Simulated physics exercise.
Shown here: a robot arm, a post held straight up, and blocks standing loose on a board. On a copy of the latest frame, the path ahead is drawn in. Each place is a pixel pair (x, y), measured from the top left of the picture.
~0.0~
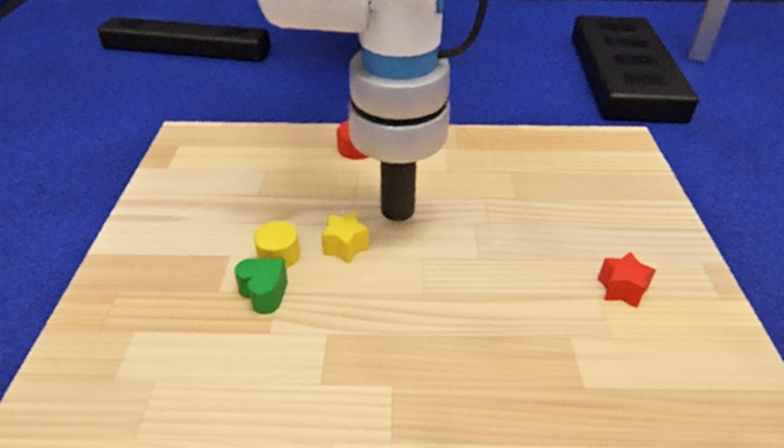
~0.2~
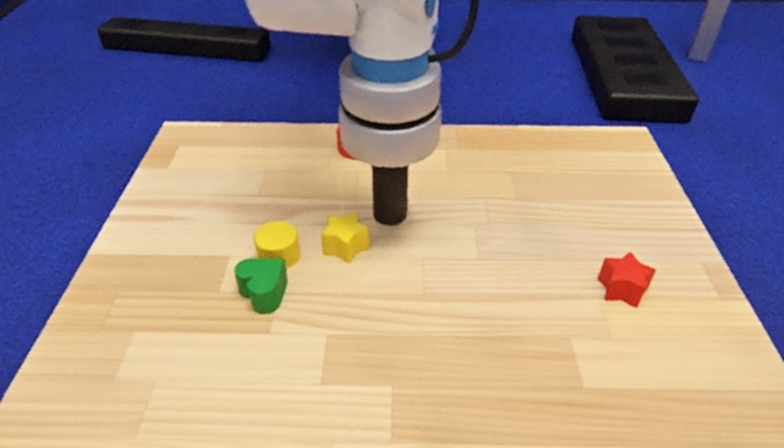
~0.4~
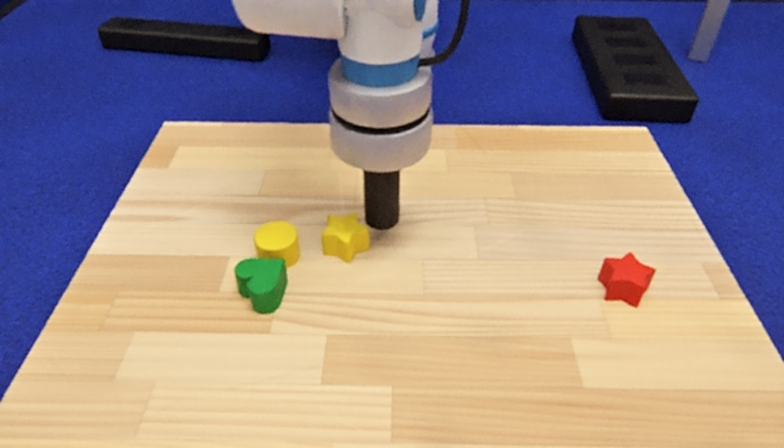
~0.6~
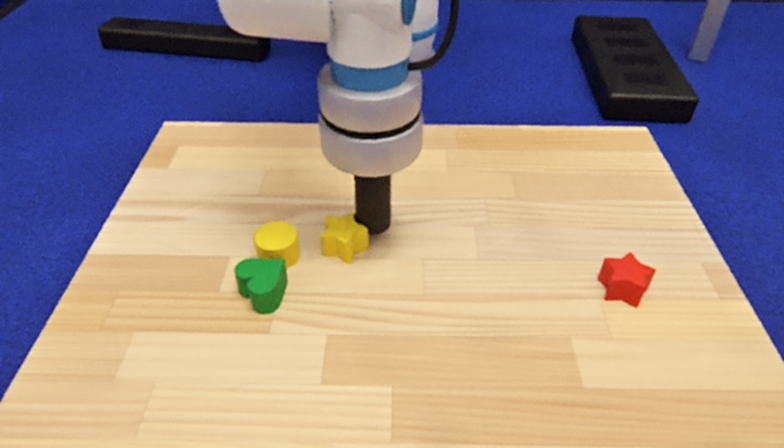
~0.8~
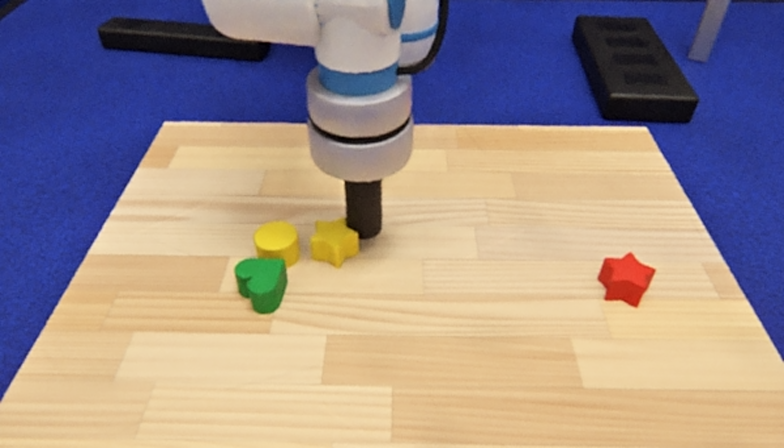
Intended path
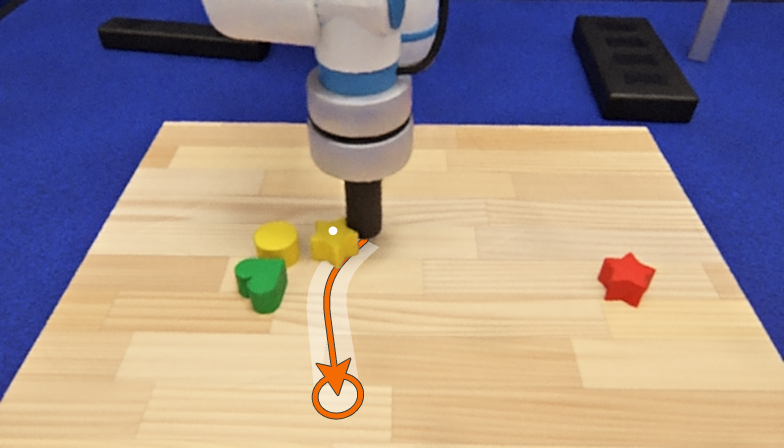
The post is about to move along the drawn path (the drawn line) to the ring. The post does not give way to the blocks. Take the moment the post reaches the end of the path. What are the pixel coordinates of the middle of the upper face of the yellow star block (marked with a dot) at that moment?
I'd say the yellow star block ends with its top centre at (292, 257).
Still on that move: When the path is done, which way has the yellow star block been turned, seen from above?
Verdict: Clockwise.
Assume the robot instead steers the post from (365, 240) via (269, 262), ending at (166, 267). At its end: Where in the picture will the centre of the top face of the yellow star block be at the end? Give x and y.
Final place: (132, 270).
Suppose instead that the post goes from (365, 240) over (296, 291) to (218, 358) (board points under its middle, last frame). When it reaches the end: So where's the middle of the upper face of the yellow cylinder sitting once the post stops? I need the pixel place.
The top centre is at (245, 234).
Path on the board, from (365, 240) via (331, 279) and (330, 332), ending at (338, 395); the dot is on the yellow star block.
What follows on the original path. One third of the way, post at (330, 269); green heart at (254, 274); yellow cylinder at (266, 235); yellow star block at (293, 254), turned 40° clockwise.
Two thirds of the way, post at (329, 322); green heart at (250, 275); yellow cylinder at (266, 235); yellow star block at (292, 258), turned 50° clockwise.
At the end, post at (337, 385); green heart at (250, 275); yellow cylinder at (266, 235); yellow star block at (292, 258), turned 50° clockwise.
